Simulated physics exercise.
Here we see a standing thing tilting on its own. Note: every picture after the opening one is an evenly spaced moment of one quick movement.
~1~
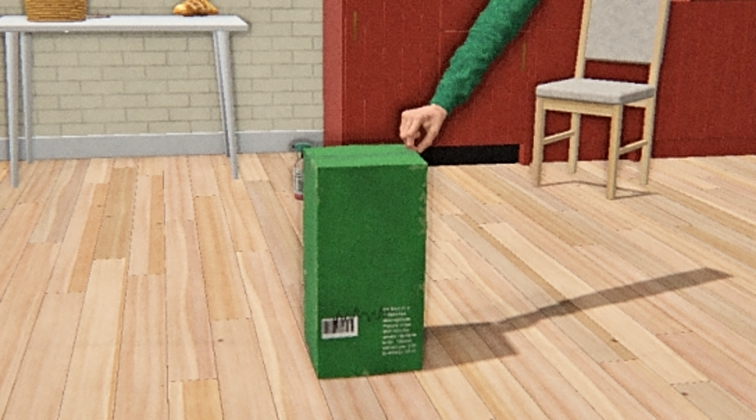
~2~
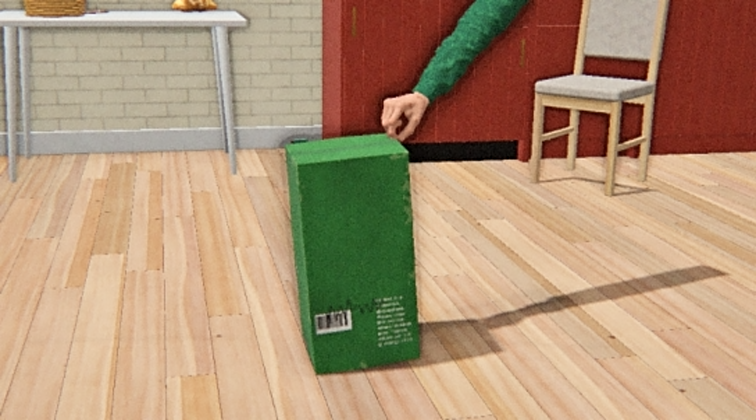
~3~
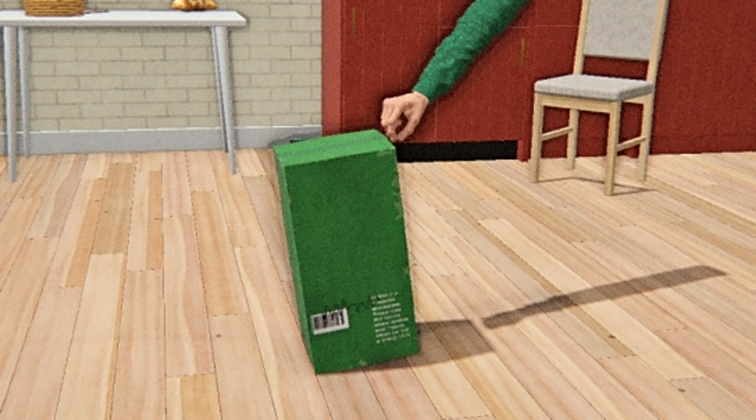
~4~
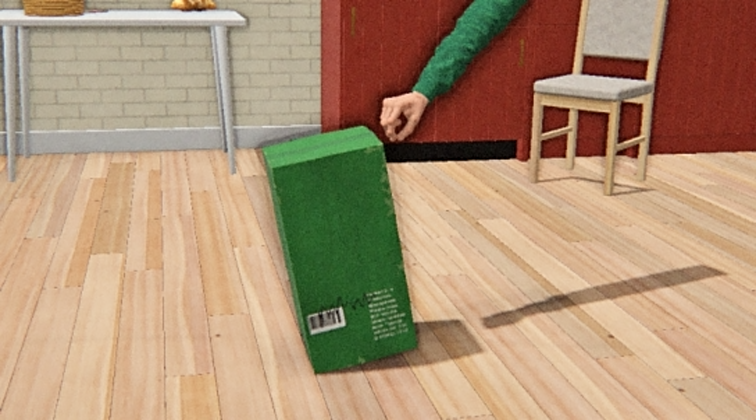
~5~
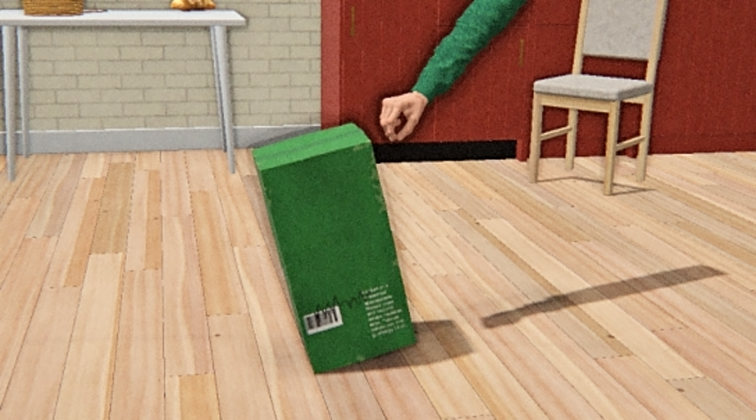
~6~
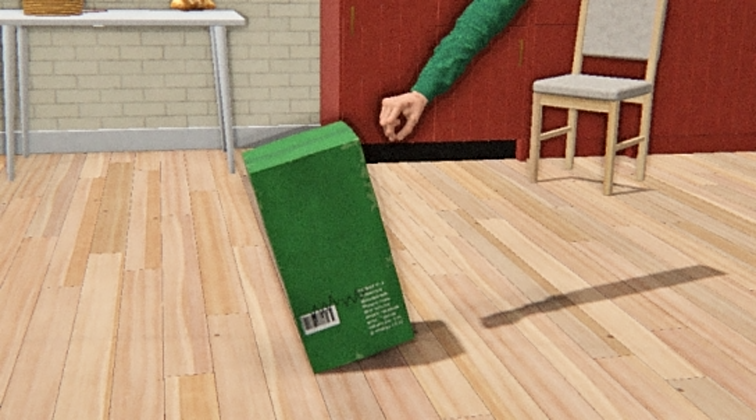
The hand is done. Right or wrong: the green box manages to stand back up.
Wrong.
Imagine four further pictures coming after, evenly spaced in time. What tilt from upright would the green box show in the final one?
25°.
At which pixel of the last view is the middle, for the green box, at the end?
Its middle settles around (202, 314) in the last picture.
Then, 0.18 s later than the last frame, green box 38° off upright near (282, 248).
Then, 0.36 s later than the last frame, green box 69° off upright near (224, 278).
Then, 0.54 s later than the last frame, green box on its side near (202, 300).
When it is over, the green box falls over, near (202, 314).
